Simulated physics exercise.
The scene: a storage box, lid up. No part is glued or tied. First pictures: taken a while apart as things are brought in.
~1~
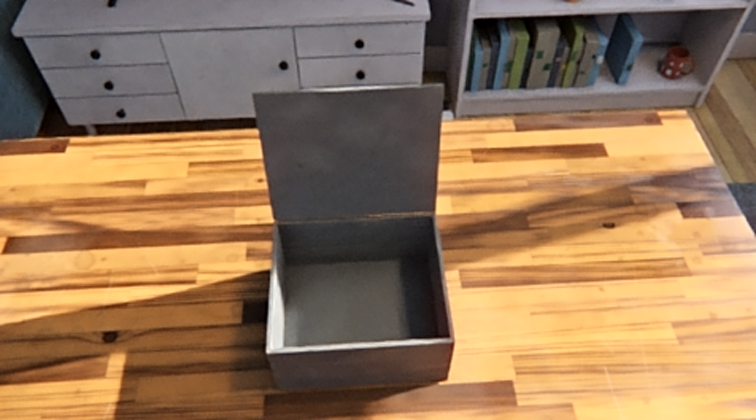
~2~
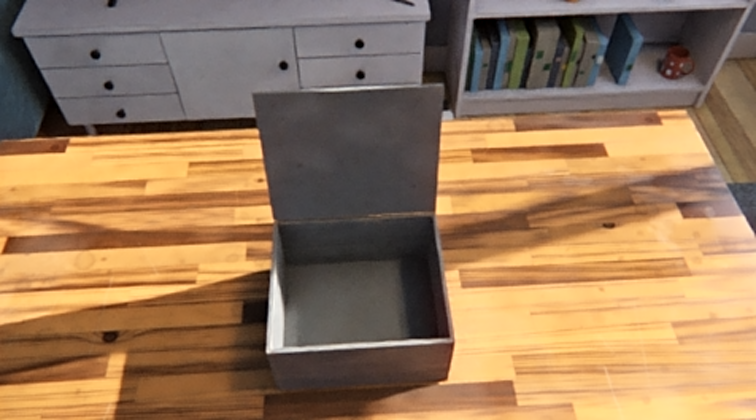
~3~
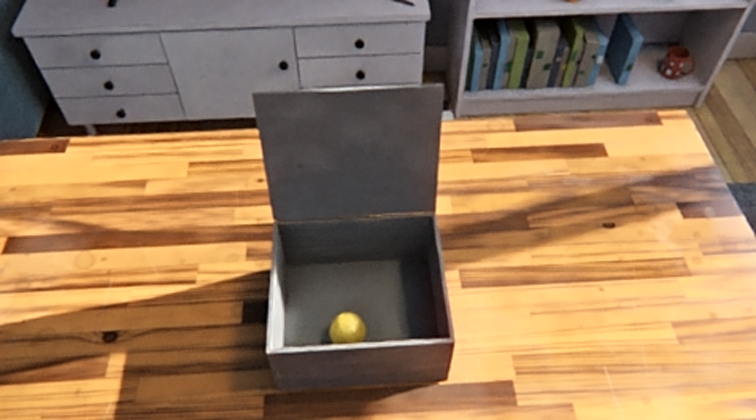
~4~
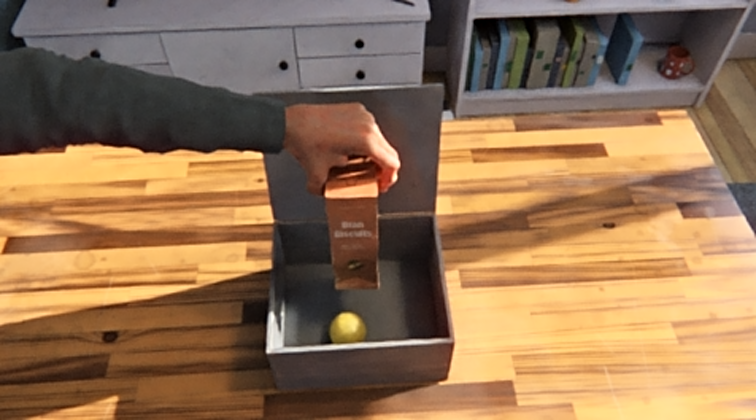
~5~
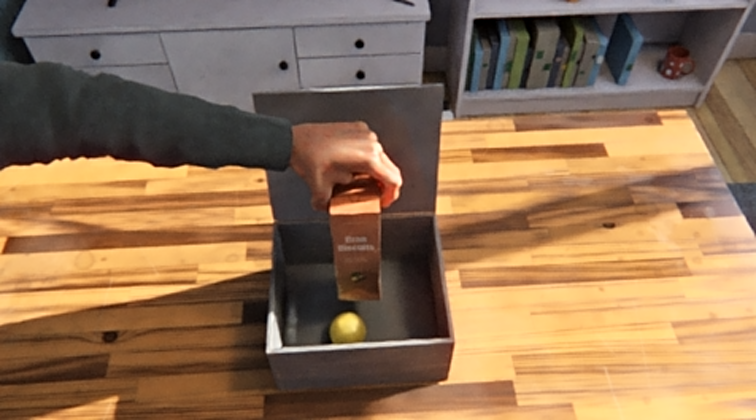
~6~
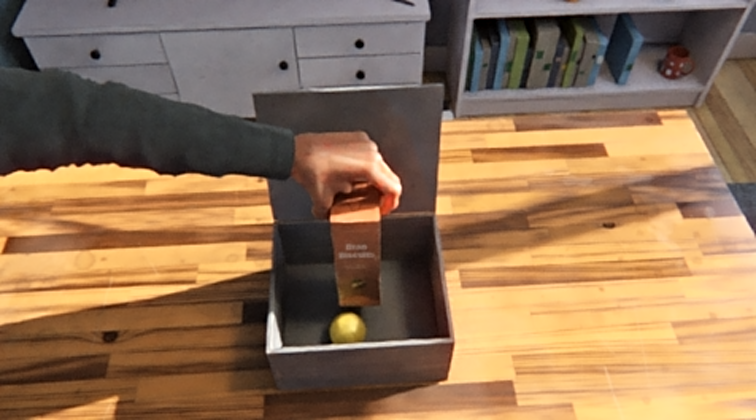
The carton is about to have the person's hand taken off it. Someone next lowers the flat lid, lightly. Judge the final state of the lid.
The lid is not fully down.
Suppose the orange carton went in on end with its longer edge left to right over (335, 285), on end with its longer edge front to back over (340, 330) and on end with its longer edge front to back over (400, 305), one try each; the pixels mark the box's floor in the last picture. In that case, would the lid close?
In order, the lid gets blocked, then gets blocked, then gets blocked.
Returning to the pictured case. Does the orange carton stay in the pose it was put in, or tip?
Result: It remains as it was set.
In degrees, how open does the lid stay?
About 65° above the rim.
Then, 0.60 s past the last view, orange carton rocked 4° from its first pose near (365, 261); yellow lemon displaced about its own width.
Then, 1.30 s past the last view, lid 78° above the rim; orange carton rocked 4° from its first pose near (368, 262); yellow lemon displaced a little.
Finally, lid 66° above the rim; moved from the start, orange carton; yellow lemon still in place. Final places as the last picture's camera would see them, orange carton near (366, 265).
